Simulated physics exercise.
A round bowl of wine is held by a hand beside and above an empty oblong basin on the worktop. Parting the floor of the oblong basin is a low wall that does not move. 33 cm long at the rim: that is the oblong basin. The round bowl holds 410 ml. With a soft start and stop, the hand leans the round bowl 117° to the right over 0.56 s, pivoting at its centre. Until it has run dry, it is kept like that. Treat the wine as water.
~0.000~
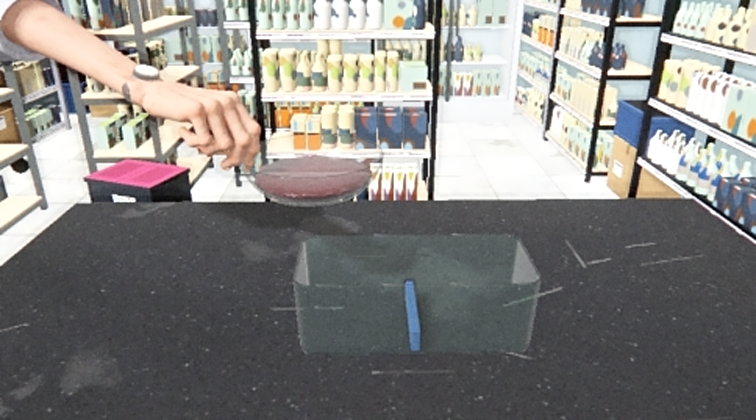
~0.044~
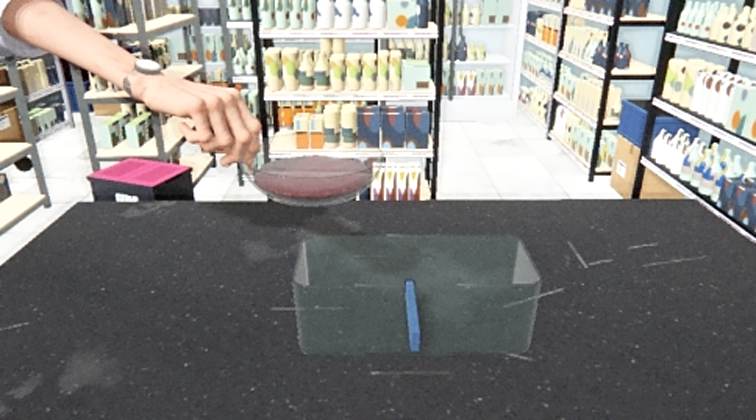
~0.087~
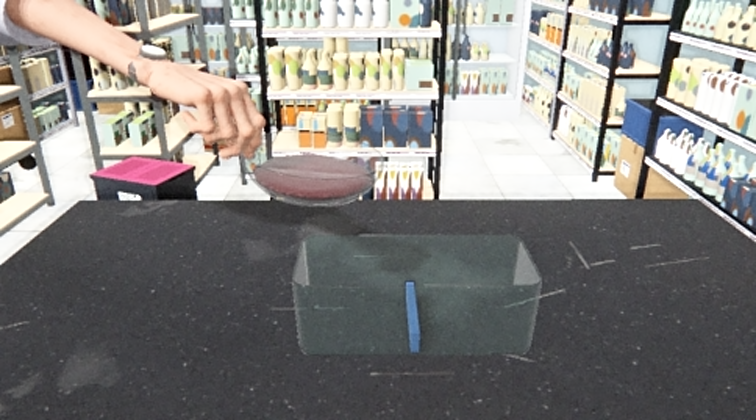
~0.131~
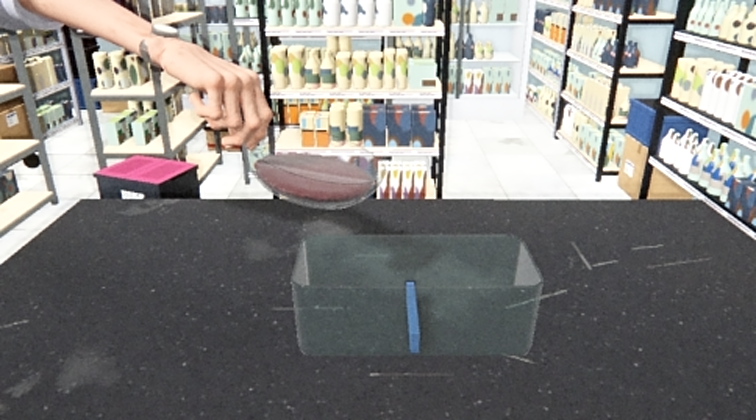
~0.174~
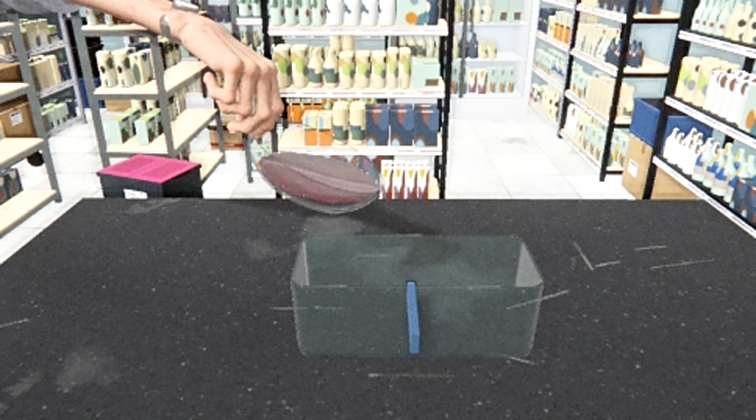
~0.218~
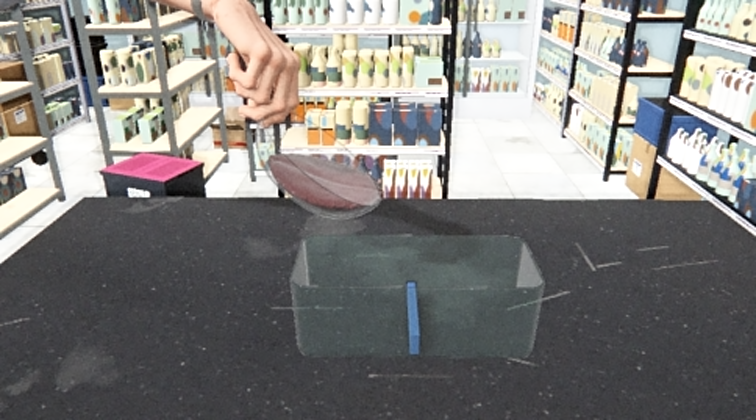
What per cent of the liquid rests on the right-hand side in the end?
30 percent.
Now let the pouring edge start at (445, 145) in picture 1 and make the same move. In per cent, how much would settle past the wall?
Result then: Approx. 75 %.
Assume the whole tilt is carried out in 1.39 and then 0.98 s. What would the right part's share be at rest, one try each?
Near 40 in a hundred on the first go and near 45 in a hundred on the second.
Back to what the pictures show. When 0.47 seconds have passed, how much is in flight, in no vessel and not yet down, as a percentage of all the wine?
Some 1 % is the figure.
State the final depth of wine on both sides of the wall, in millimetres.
Left about 12 mm, right about 6 mm.
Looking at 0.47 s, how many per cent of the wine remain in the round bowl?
I'd estimate some 0 % remains.
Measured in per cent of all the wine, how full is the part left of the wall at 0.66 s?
I'd say near 58 percent.
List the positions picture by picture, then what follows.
Tilt 0°; pouring edge (383, 155); surface from (254, 172) to (373, 171); the oblong basin's rim runs from (299, 260) to (529, 258); the wall's top is at (412, 305), in the first picture.
Tilt 2°; pouring edge (383, 157); surface from (254, 171) to (373, 173), in the second picture.
Tilt 7°; pouring edge (384, 162); surface from (254, 167) to (373, 175), in the third picture.
Tilt 15°; pouring edge (385, 172); surface from (256, 162) to (367, 178), in the fourth picture.
Tilt 26°; pouring edge (384, 184); surface from (261, 158) to (356, 181), in the fifth picture.
Tilt 39°; pouring edge (379, 199); surface from (269, 157) to (365, 187); 1 per cent is over the edge, in the sixth picture.
By 0.47 s the tilt is 110° and 0 per cent is still to pour, 78 is left of the wall and 22 right of it.
By 0.66 s the tilt is 117° and 1 per cent is still to pour, 58 is left of the wall and 27 right of it.
By 0.85 s the tilt is 117° and 0 per cent is still to pour, 63 is left of the wall and 28 right of it.
By 1.06 s the tilt is 117° and 0 per cent is still to pour, 64 is left of the wall and 30 right of it.
At rest 64 per cent lies left of the wall, 30 right of it and 6 outside.
